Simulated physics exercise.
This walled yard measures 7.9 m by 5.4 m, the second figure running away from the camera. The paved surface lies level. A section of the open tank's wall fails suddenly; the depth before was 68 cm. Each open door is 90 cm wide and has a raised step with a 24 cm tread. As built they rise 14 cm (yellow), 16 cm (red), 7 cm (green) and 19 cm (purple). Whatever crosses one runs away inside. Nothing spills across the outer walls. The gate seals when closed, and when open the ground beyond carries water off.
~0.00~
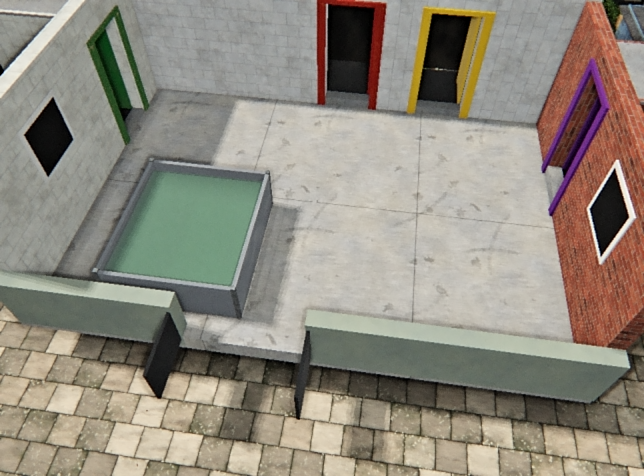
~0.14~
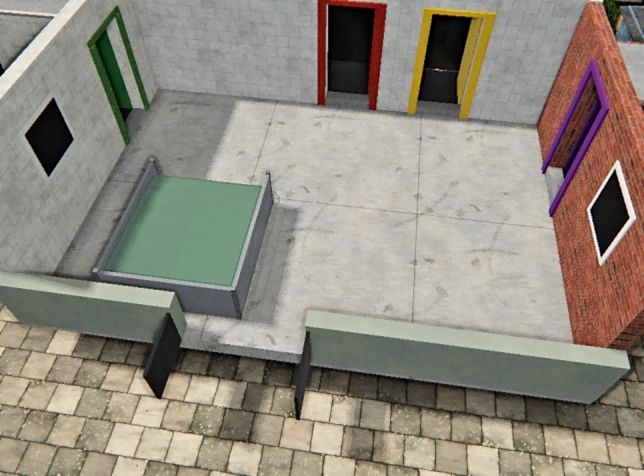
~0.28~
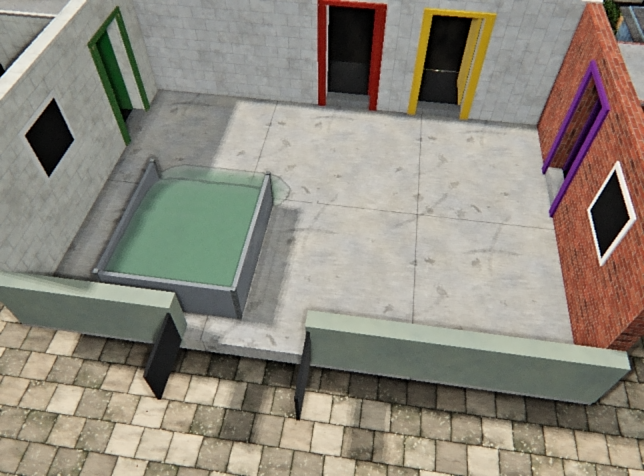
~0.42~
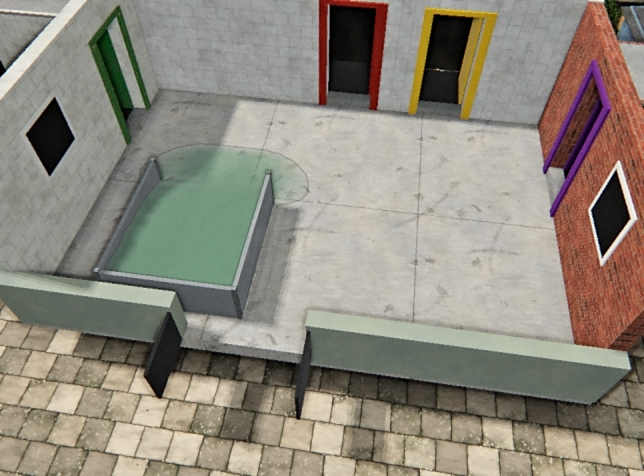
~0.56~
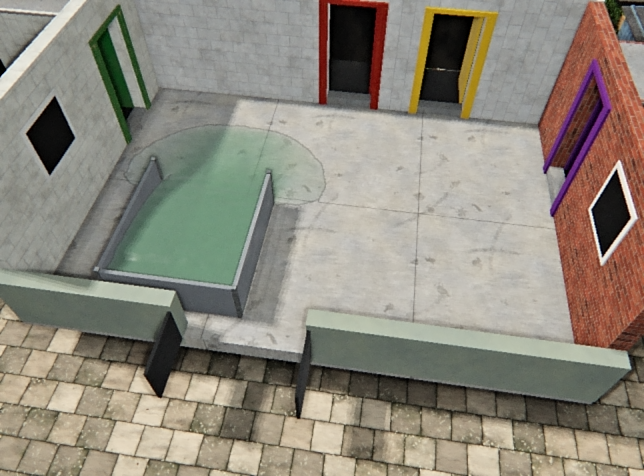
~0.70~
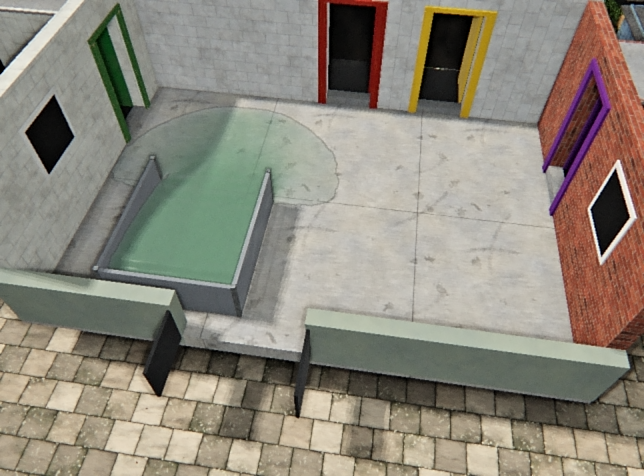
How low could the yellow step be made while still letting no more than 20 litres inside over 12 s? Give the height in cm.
Close to 5.5 cm is just enough.
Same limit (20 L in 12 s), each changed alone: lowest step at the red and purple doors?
Roughly 16 cm at red and 10.5 cm at purple.
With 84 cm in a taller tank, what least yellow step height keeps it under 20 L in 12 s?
Then roughly 7.0 cm.
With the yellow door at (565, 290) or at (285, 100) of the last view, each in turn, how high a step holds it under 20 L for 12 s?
Roughly 6.0 and 29 cm.
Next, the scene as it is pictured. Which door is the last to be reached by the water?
It is the purple one.
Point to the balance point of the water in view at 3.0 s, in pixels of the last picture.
At about (248, 152).
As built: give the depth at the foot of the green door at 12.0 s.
Some 5.5 cm.
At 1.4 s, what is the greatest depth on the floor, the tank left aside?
Up to some 38 cm.
After 1.4 s water covers 30 % of the floor, deepest (38 cm) near (248, 100); it has not reached the yellow door.
After 3.0 s water covers 40 % of the floor, deepest (33 cm) near (240, 99); 11 cm at the yellow door, 0 litres in over its 14 cm step.
After 12.0 s water covers 95 % of the floor, deepest (10 cm) near (254, 308); 6 cm at the yellow door, 0 litres in over its 14 cm step.
At the yellow door as built, the water arrived by 2.1 s and peaked near 11 cm at 2.8 s.
Run again over the same 12 s with other heights there, 31 litres in over 4.5 cm, 13 litres over 6 cm. The limit of 20 litres is kept from about 5.5 cm up.
